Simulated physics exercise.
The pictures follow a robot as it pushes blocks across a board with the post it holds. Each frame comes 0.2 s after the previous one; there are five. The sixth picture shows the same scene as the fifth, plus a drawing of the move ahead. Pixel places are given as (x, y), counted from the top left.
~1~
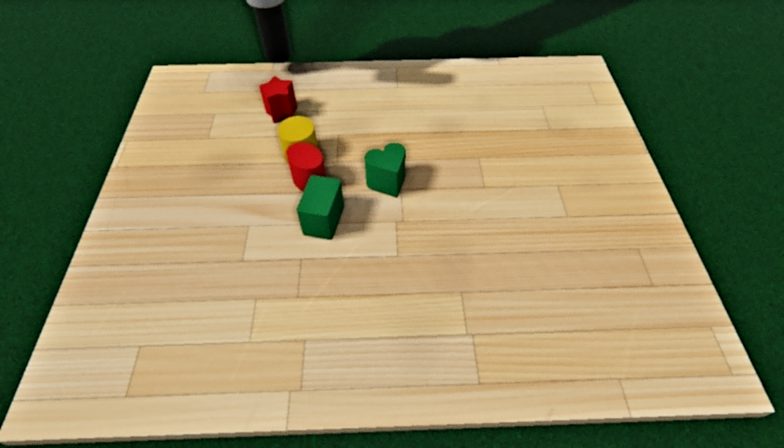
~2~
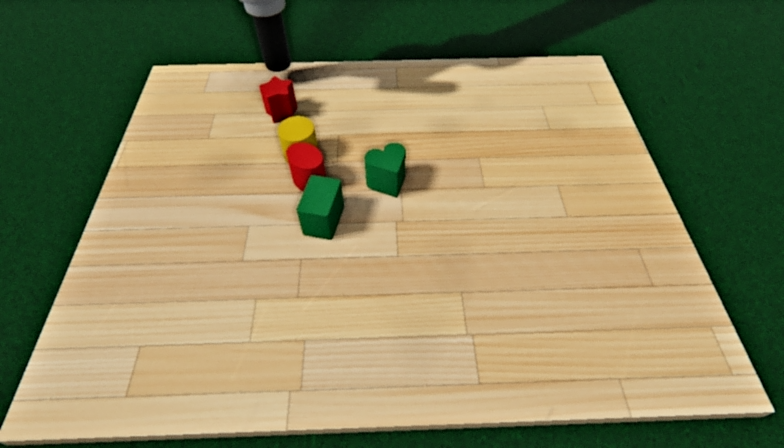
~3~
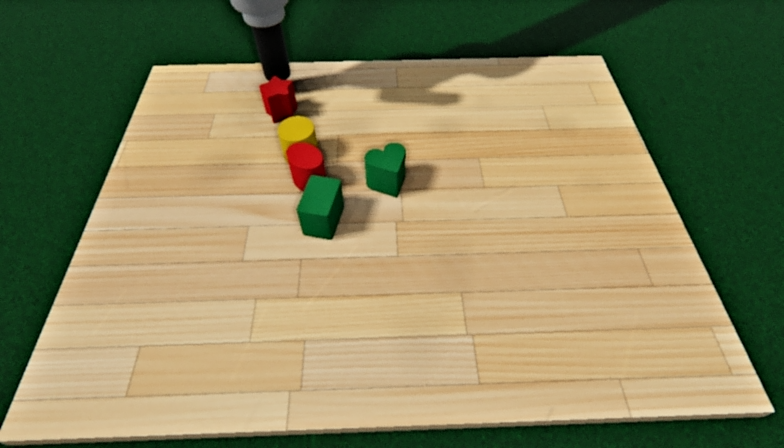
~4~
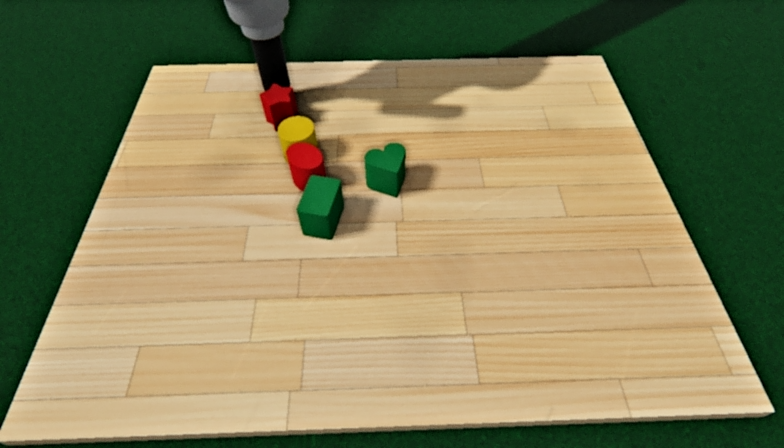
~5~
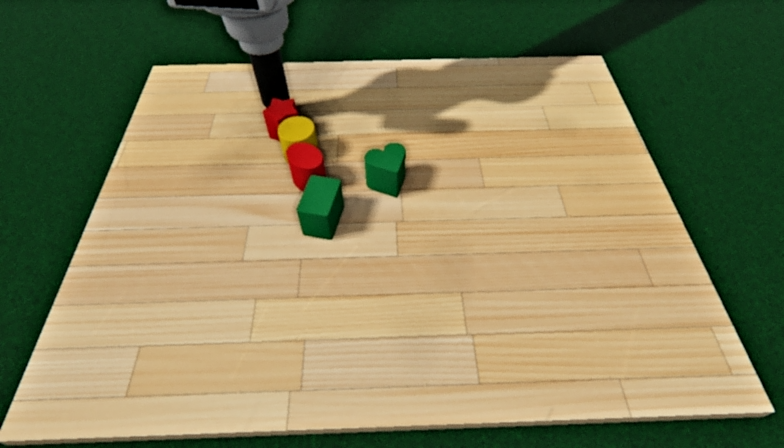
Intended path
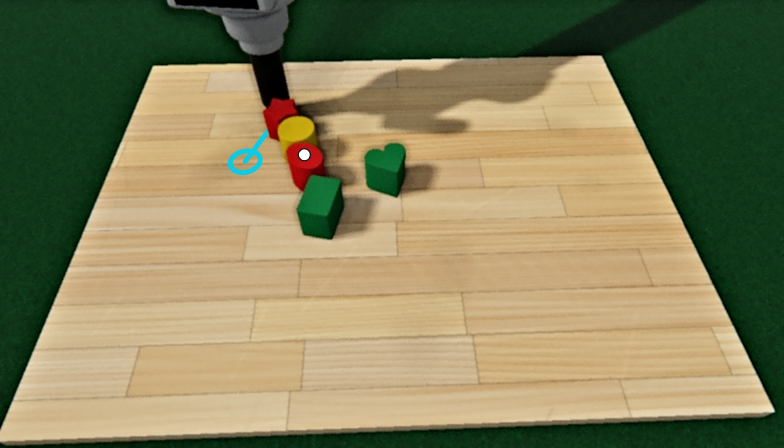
A robotic arm with a black tip moved down from the top edge of a wooden board and pushed the red star block a short way toward the yellow round block, while the other blocks stayed still.
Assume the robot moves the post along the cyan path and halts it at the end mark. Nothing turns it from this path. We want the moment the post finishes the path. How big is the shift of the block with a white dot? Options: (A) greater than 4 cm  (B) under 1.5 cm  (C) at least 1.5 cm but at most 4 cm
B - under 1.5 cm.
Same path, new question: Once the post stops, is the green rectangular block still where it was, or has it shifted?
Once the path is done, it remains where it sat before.
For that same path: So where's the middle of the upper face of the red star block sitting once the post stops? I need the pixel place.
In the picture, it is at (264, 138).
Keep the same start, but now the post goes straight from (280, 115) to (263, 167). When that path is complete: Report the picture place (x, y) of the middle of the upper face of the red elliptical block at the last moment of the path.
The red elliptical block ends near (322, 165).
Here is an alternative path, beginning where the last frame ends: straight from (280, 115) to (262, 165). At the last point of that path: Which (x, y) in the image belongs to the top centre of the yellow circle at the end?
In the picture, that point is around (313, 137).
Path on the board, from (280, 115) to (245, 162); the dot is on the red elliptical block.
On the path given first. Halfway along, post at (259, 124); red star block at (270, 126), turned 40° anticlockwise; yellow circle at (300, 132); red elliptical block at (309, 159).
At the end, post at (241, 148); red star block at (264, 138), turned 85° anticlockwise; yellow circle at (300, 132); red elliptical block at (309, 159); green rectangular block in place.
